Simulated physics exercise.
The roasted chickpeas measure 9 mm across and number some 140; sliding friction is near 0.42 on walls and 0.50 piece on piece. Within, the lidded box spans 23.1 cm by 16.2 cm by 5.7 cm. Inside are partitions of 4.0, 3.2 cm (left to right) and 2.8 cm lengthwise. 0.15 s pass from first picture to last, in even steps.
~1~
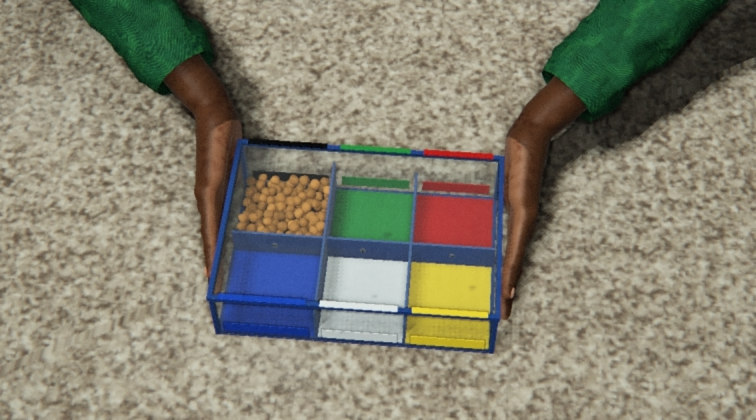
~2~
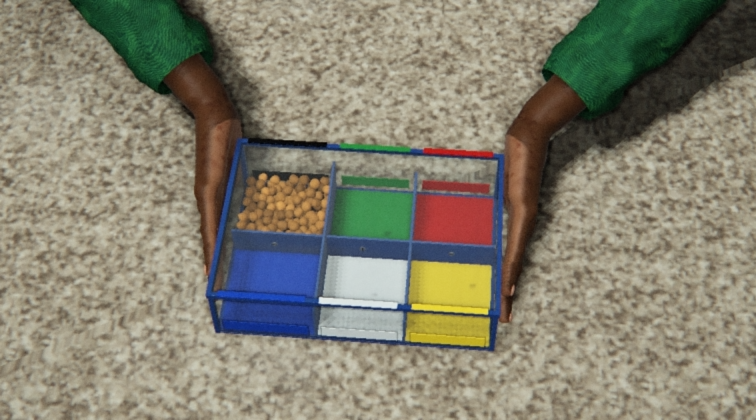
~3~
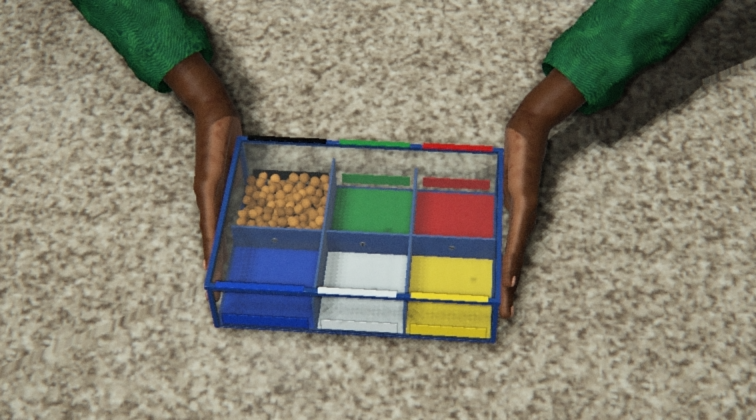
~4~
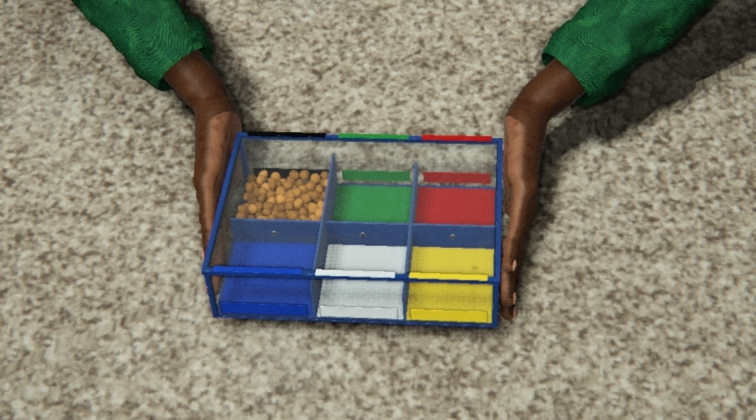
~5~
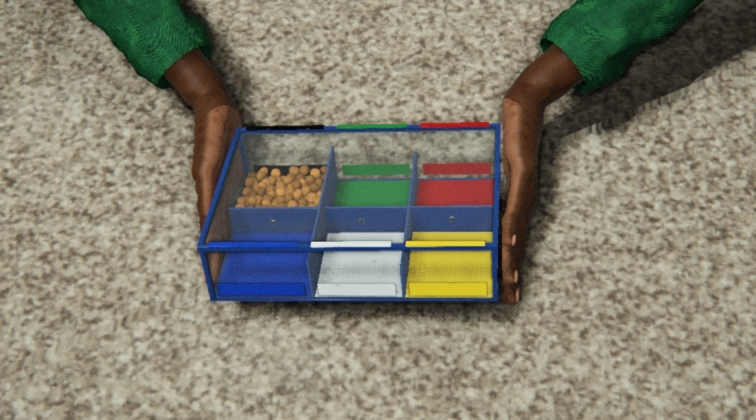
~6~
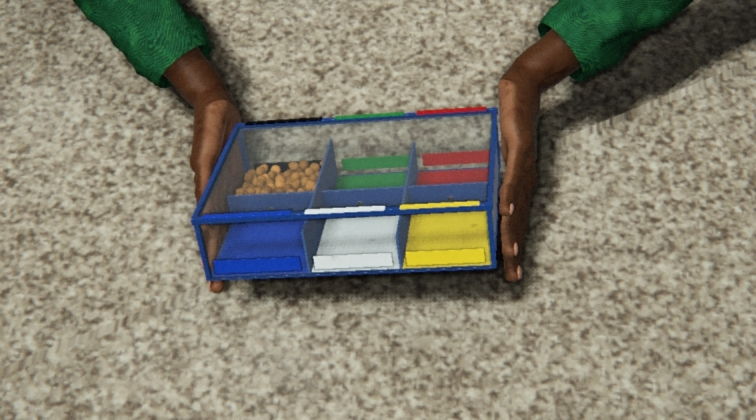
Two hands tilting a clear lidded box with six coloured compartments, raising its front edge while small brown balls stay in one compartment.
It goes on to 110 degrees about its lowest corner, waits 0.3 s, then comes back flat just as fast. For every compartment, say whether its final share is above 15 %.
Red compartment: Fails; blue compartment: Fails; green compartment: Fails; yellow compartment: Fails; white compartment: Fails; black compartment: Succeeds.
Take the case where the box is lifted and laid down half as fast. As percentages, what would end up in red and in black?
Result: Red = 0 %; black = 100 %.
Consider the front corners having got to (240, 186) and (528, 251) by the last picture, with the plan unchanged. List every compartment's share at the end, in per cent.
Each compartment ends with, in per cent, red 5, blue 0, green 0, yellow 0, white 0 and black 95.
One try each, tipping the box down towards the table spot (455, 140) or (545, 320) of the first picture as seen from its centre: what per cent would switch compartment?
Approximately 10 percent, then 45 percent.
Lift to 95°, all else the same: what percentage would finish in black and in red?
Result - black 100 %, red 0 %.
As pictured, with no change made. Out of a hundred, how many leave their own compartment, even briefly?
Roughly 0 in a hundred.
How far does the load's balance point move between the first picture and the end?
I'd put the distance at roughly 1.0 cm.
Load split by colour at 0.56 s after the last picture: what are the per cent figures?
In per cent: Red 0, blue 0, green 0, yellow 0, white 0, black 100.
Then, 0.56 s after the last picture, tilt 110 degrees; black 100 %.
Then, 0.92 s after the last picture, tilt 66 degrees; black 100 %.
Then, 1.38 s after the last picture, tilt 0 degrees; black 100 %.
In the end, red 0 %, blue 0 %, green 0 %, yellow 0 %, white 0 %, black 100 %.
